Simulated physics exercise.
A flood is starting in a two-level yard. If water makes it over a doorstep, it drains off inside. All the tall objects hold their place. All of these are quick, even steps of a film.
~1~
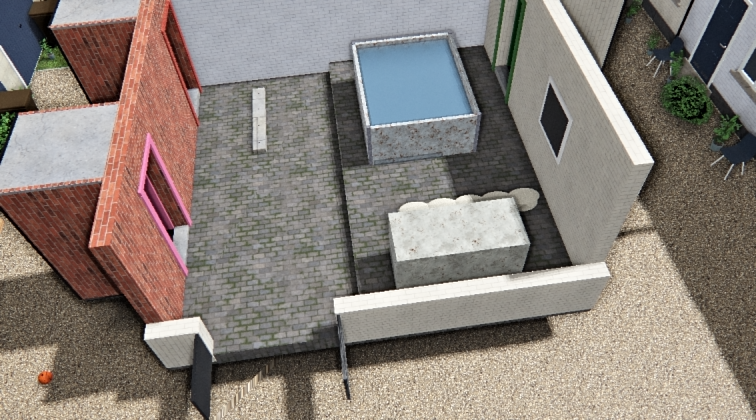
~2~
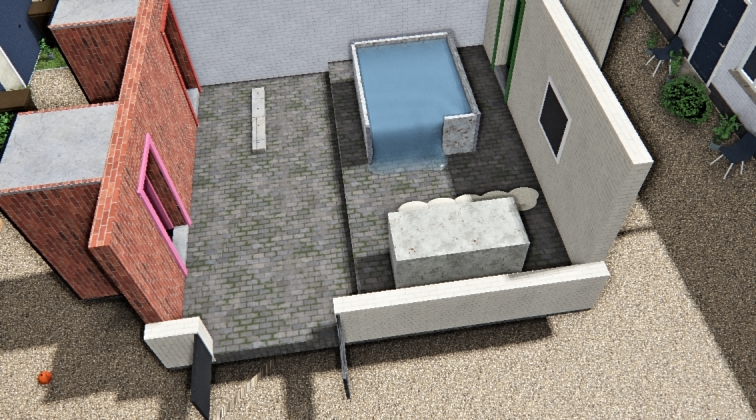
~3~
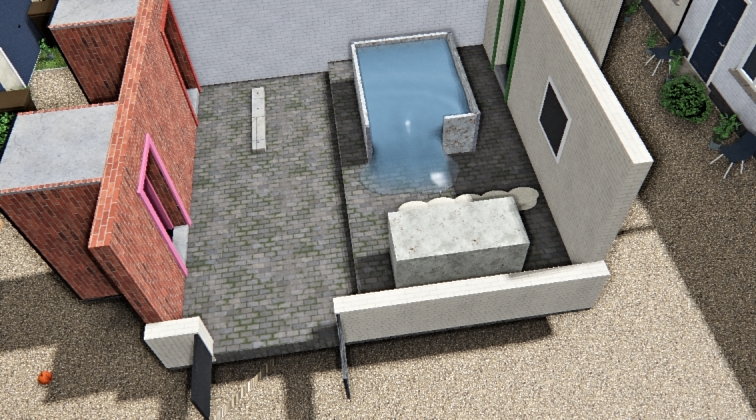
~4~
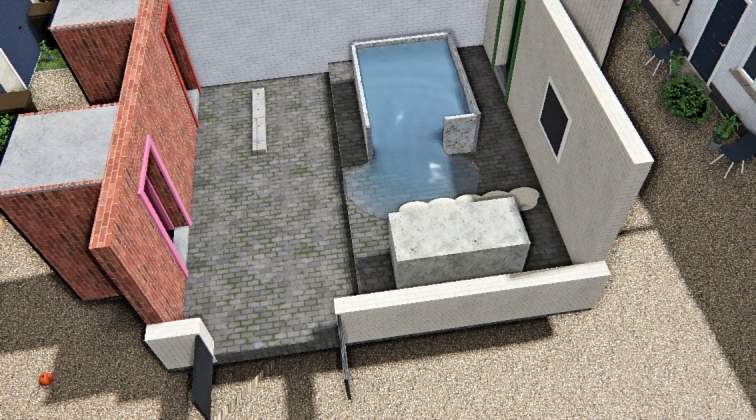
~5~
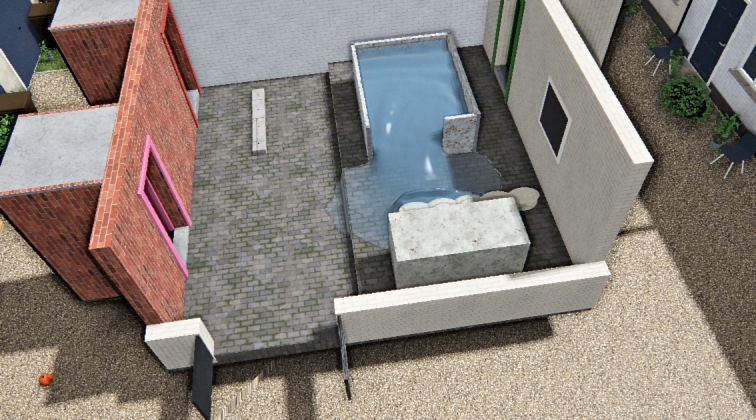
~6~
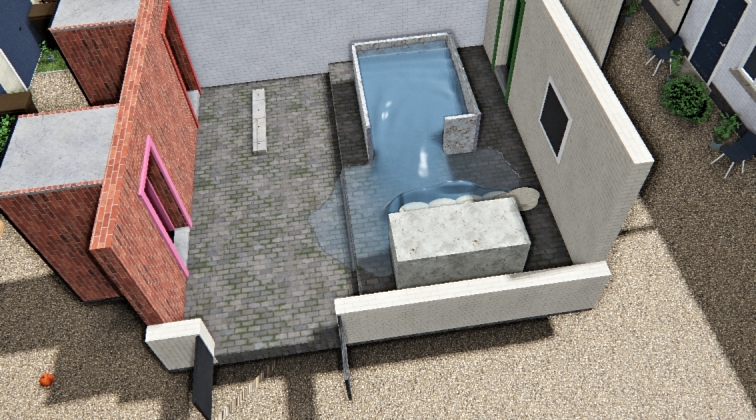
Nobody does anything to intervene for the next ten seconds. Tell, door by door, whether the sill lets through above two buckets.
Door by door: The green door does not; the red door does not; the pink door does.
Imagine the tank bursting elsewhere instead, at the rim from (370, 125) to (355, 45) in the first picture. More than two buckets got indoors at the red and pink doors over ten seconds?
One by one: The red door goes over, the pink door floods.
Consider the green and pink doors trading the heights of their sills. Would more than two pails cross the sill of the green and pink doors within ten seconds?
Green door: Over the mark; pink door: Under the mark.
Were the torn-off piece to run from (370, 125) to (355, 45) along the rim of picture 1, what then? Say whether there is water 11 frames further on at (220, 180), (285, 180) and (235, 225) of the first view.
In turn: Swamped, swamped, swamped.
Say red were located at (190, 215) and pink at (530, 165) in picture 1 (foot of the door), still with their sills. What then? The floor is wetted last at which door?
The one in red.
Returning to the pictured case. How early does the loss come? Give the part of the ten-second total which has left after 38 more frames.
Around 75 per cent.
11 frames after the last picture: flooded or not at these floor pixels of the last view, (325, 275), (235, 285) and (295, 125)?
Point 1: Drenched; point 2: Drenched; point 3: Not wet.
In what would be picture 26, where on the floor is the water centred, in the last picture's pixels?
My reading is close to (409, 170).
A moment on, water covers 30 % of the floor; the green door not reached, the red door not reached, the pink door not reached.
Next, water covers 50 % of the floor; the green door wet at the sill, nothing in, the red door not reached, the pink door not reached.
Then, water covers 60 % of the floor; the green door wet at the sill, nothing in, the red door not reached, the pink door under two buckets in.
Later, water covers 80 % of the floor; the green door wet at the sill, nothing in, the red door wet at the sill, nothing in, the pink door over two buckets in.
In the end, water covers 95 % of the floor; the green door under two buckets in, the red door wet at the sill, nothing in, the pink door over two buckets in.
